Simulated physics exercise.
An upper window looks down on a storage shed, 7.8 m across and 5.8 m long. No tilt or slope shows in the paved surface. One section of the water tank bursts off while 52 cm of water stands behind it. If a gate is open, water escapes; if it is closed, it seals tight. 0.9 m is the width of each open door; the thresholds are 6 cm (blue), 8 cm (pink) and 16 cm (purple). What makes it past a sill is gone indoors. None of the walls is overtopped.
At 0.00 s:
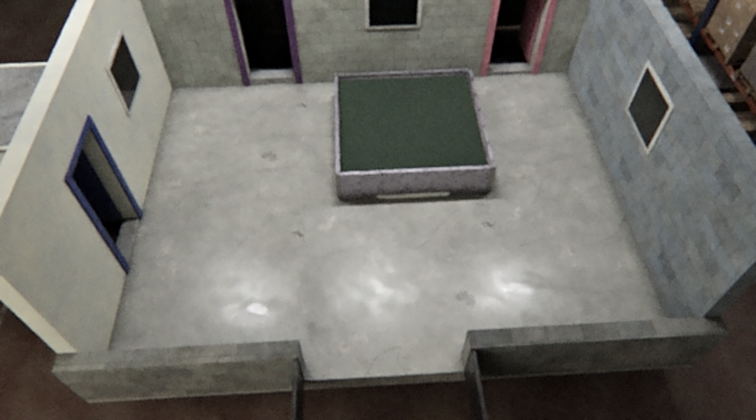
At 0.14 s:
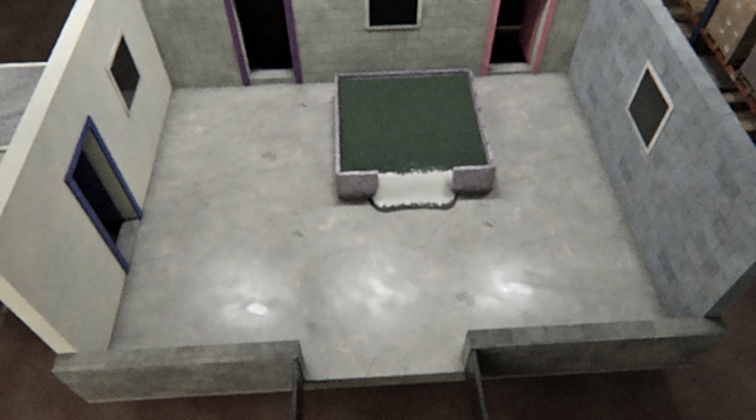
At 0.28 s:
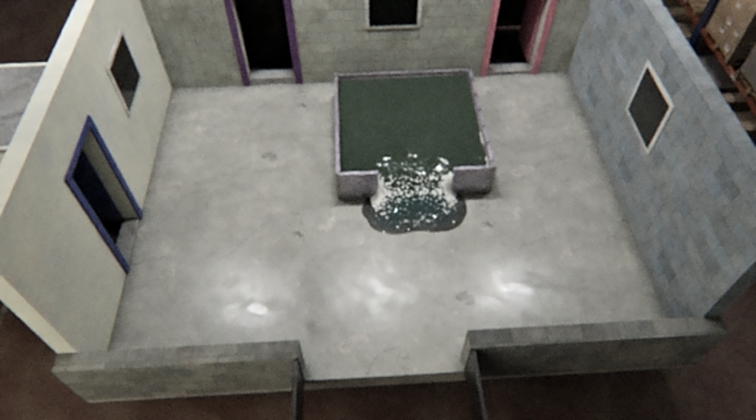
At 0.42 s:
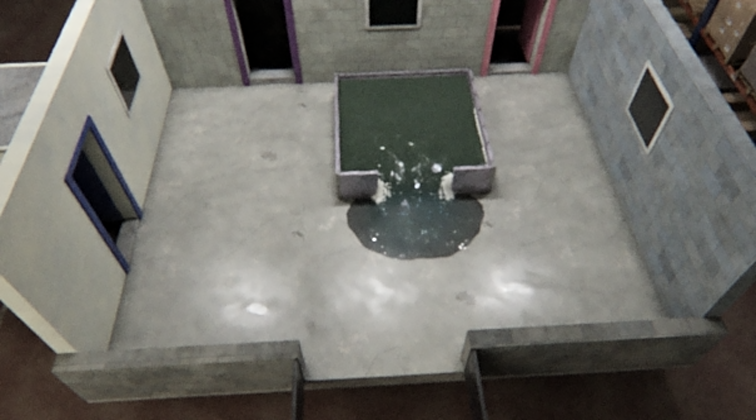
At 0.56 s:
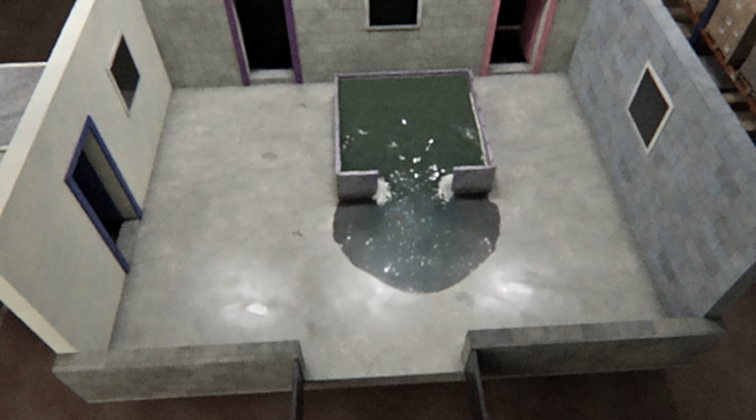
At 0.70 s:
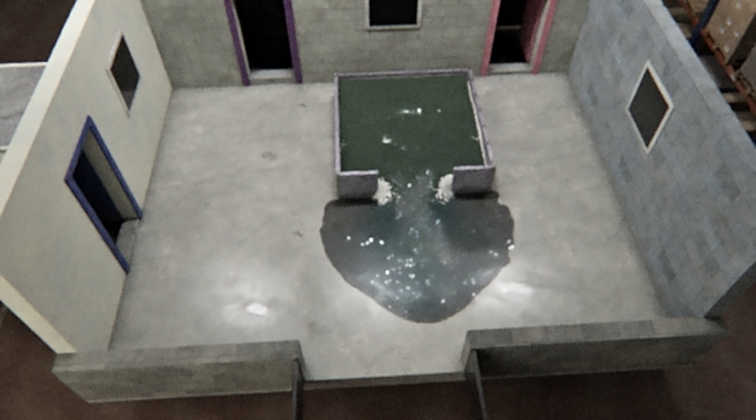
The clip shows a square tank of dark green water on a gray paved floor enclosed by walls; a section of its near side gives way, and water pours through the gap, spreading forward in a widening, rounded pool.
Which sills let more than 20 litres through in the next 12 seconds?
The blue door: No, 20 litres or less; the pink door: No, 20 litres or less; the purple door: No, 20 litres or less.
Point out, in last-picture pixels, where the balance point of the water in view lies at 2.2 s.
The water's centre is around (415, 181).
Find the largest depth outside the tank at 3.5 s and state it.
Depth: Approx. 24 cm.
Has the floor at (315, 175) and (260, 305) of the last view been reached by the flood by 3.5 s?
Not yet touched, then awash.
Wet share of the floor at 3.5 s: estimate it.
I'd say around 35 %.
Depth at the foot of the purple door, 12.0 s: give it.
The depth there is around 3.0 cm.
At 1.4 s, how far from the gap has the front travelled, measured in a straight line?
I'd say close to 3.2 m.
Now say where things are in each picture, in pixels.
The first frame shows the water tank at (409, 121) is whole and still, 52 cm deep.
In the second frame, the front is at (376, 202), 0.7 m from the gap at (415, 185); 0.3 m2 of floor is under water; 52 cm left at the back of the water tank.
In the third frame, water pours out at (415, 187) and has run 0.9 m, to (385, 229); deepest outside 28 cm, 52 cm at the water tank's back.
In the fourth frame, water pours out at (415, 187) and has run 1.3 m, to (450, 251); deepest outside 29 cm, 52 cm at the water tank's back.
In the fifth frame, the front is at (410, 287), 1.8 m from the gap at (415, 187); 3.0 m2 of floor is under water; 52 cm left at the back of the water tank.
In the sixth frame, the front is at (418, 316), 2.3 m from the gap at (415, 187); 4.1 m2 of floor is under water; 52 cm left at the back of the water tank.
After 1.4 s water covers 20 % of the floor and is deepest (32 cm) near (408, 201); blue door not reached, pink door not reached, purple door not reached.
After 2.2 s water covers 30 % of the floor and is deepest (28 cm) near (408, 201); blue door not reached, pink door not reached, purple door not reached.
After 3.5 s water covers 35 % of the floor and is deepest (24 cm) near (649, 343); blue door not reached, pink door not reached, purple door not reached.
After 7.0 s water covers 70 % of the floor and is deepest (12 cm) near (649, 343); blue door 3 cm at the sill, 0 L in, pink door 7 cm at the sill, 0 L in, purple door not reached.
After 12.0 s water covers 90 % of the floor and is deepest (8 cm) near (562, 138); blue door 2 cm at the sill, 0 L in, pink door 7 cm at the sill, 1 L in, purple door 3 cm at the sill, 0 L in.
